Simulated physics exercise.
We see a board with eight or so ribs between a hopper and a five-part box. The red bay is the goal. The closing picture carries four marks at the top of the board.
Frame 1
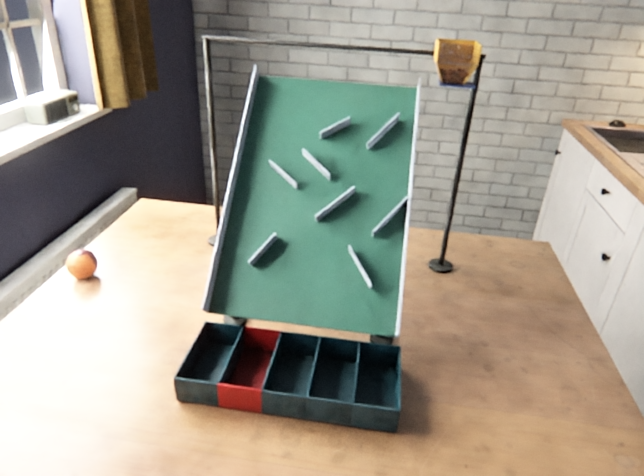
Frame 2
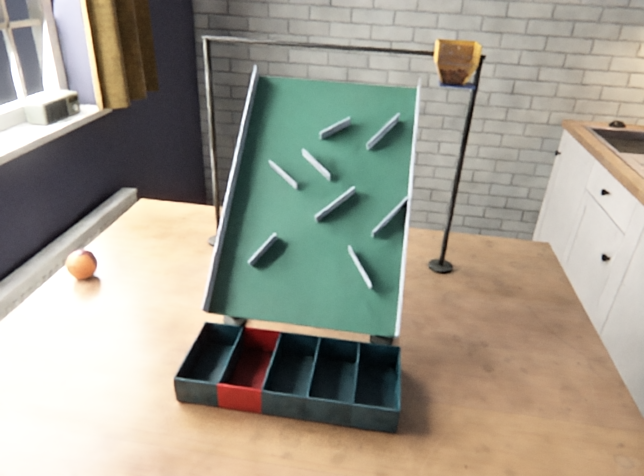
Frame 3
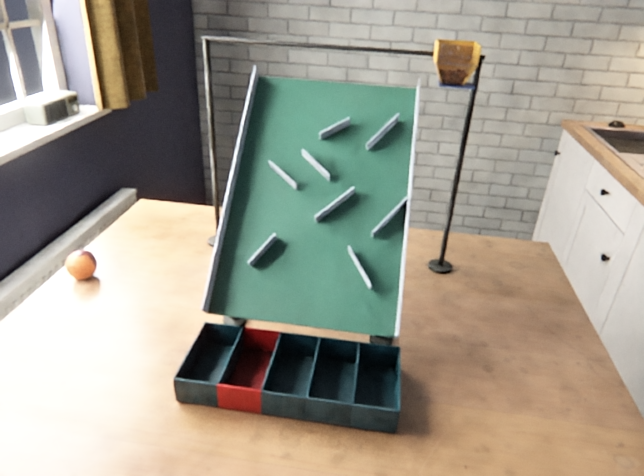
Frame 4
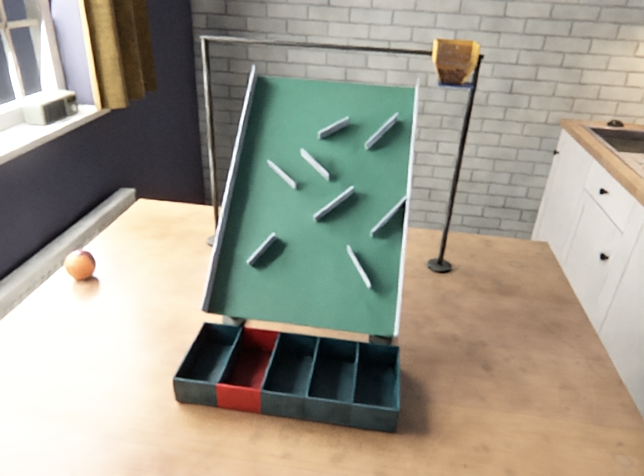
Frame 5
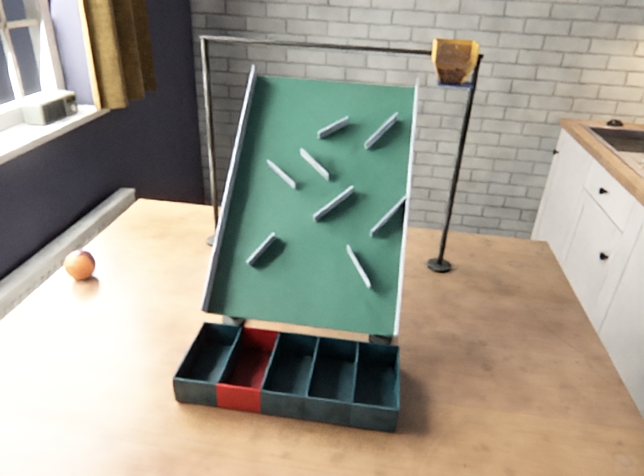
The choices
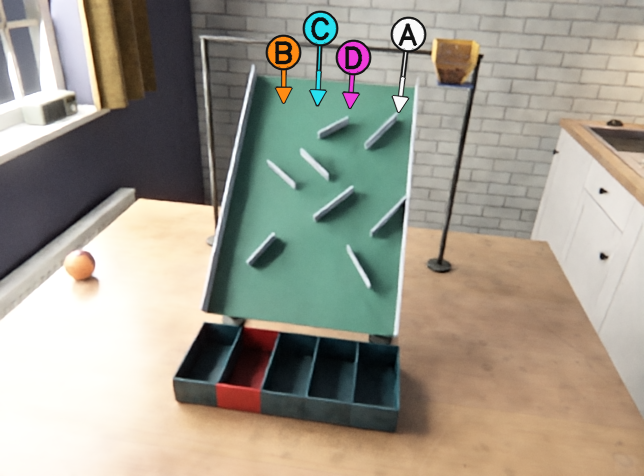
We see a tilted green board with short grey ribs, a hopper above its upper right, an orange ball on the table at left, and a five-part box with one red bay below; nothing visibly moves.
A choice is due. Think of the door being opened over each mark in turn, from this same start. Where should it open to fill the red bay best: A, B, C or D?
Go for C.
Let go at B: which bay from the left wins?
The first from the left.
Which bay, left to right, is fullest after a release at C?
It is the second one.
On the marked copy, mark A meets the board at (399, 106); mark B meets the board at (283, 97); mark C meets the board at (317, 99); mark D meets the board at (350, 102).
Choosing A, about a third in the red bay, about two thirds in other bays.
Choosing B, about a quarter in the red bay, about two thirds in other bays, a small part outside the box.
Choosing C, about two thirds in the red bay, about a quarter in other bays, a small part outside the box.
Choosing D, about a third in the red bay, about half in other bays, a small part outside the box.
